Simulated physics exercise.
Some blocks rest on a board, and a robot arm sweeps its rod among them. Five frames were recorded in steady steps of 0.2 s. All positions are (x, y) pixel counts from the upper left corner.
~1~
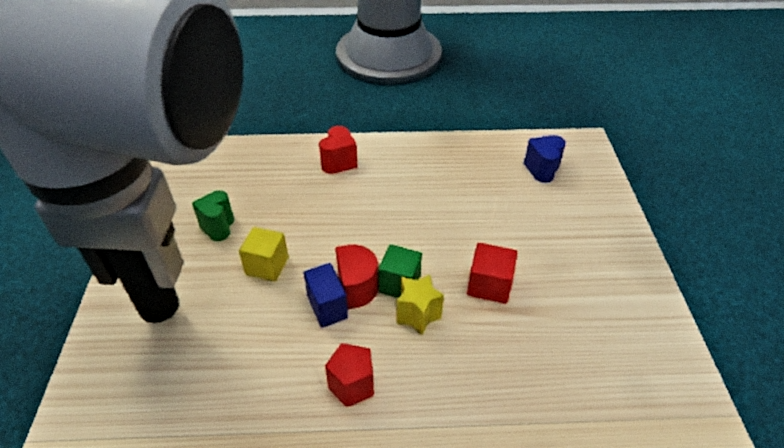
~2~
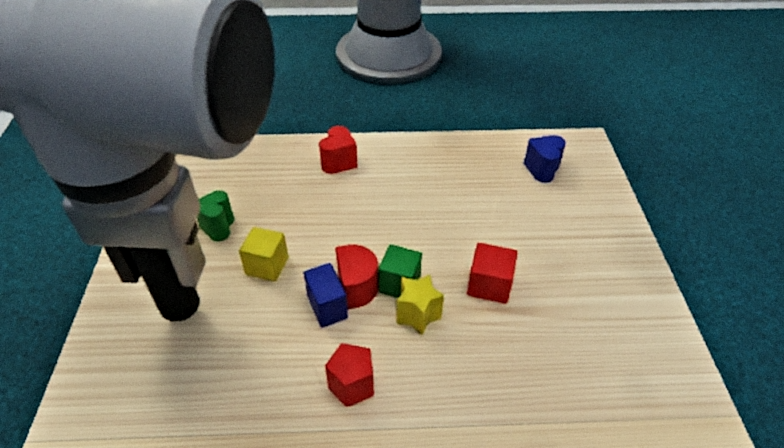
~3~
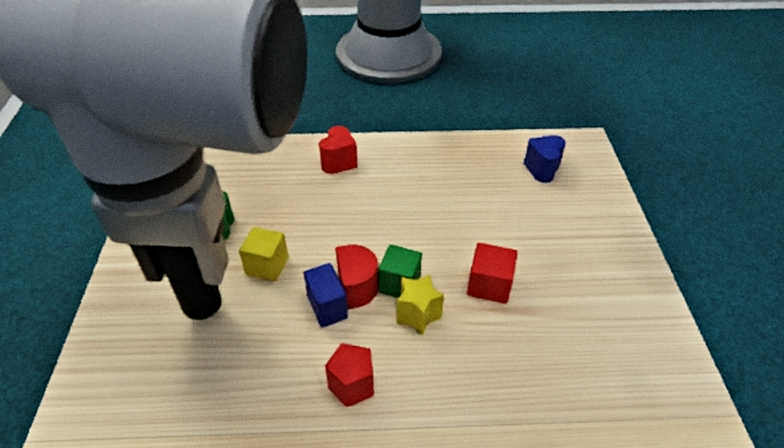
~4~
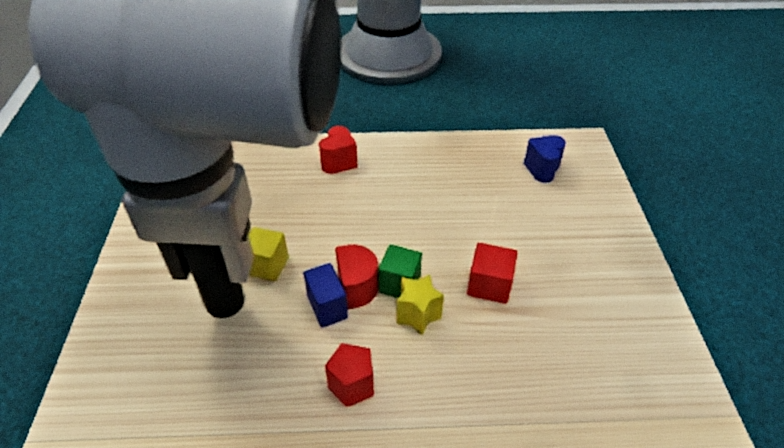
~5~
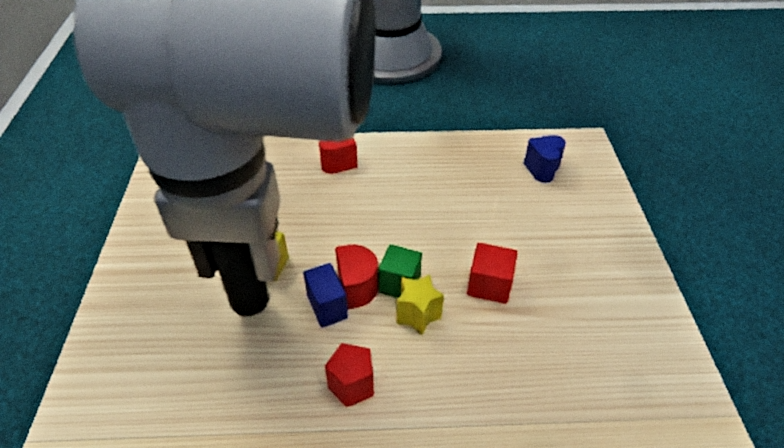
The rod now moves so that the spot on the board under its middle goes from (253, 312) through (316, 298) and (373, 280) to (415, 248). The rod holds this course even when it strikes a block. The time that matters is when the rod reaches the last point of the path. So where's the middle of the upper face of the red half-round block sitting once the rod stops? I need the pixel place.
Answer: (481, 232).
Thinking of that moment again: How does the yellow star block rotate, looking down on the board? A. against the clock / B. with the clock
B (with the clock)
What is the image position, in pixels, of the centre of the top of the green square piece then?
For the centre of its top, I'd go with (518, 246).
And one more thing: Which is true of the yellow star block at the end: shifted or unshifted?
It will be nudged away from its spot.
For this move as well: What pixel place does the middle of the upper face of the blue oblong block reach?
My estimate: (447, 233).
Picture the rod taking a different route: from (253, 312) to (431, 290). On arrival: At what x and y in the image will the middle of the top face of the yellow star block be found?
At roughly (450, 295).
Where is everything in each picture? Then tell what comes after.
In the first picture, tip of the rod at (160, 308), middles of tops, blue oblong block at (324, 282), red half-round block at (356, 262), green square piece at (401, 260), yellow star block at (419, 291).
In the second picture, rod at (181, 307), nothing pushed.
In the third picture, rod at (203, 305), nothing pushed.
In the fourth picture, rod at (226, 303), nothing pushed.
In the fifth picture, rod at (250, 302), blue oblong block at (324, 282), red half-round block at (356, 262), green square piece at (401, 260), yellow star block at (419, 291).
The first path, step by step. One third of the way, rod at (316, 287); blue oblong block at (350, 277), turned 15° clockwise; red half-round block at (381, 260); green square piece at (421, 257), turned 20° anticlockwise.
Two thirds of the way, rod at (373, 270); blue oblong block at (408, 261), turned 20° clockwise; red half-round block at (437, 246); green square piece at (478, 248); yellow star block at (431, 293), turned 40° clockwise.
At the end, rod at (415, 238); blue oblong block at (447, 233), turned 50° clockwise; red half-round block at (481, 232), turned 35° clockwise; green square piece at (518, 246), turned 15° clockwise; yellow star block at (433, 292), turned 50° clockwise.
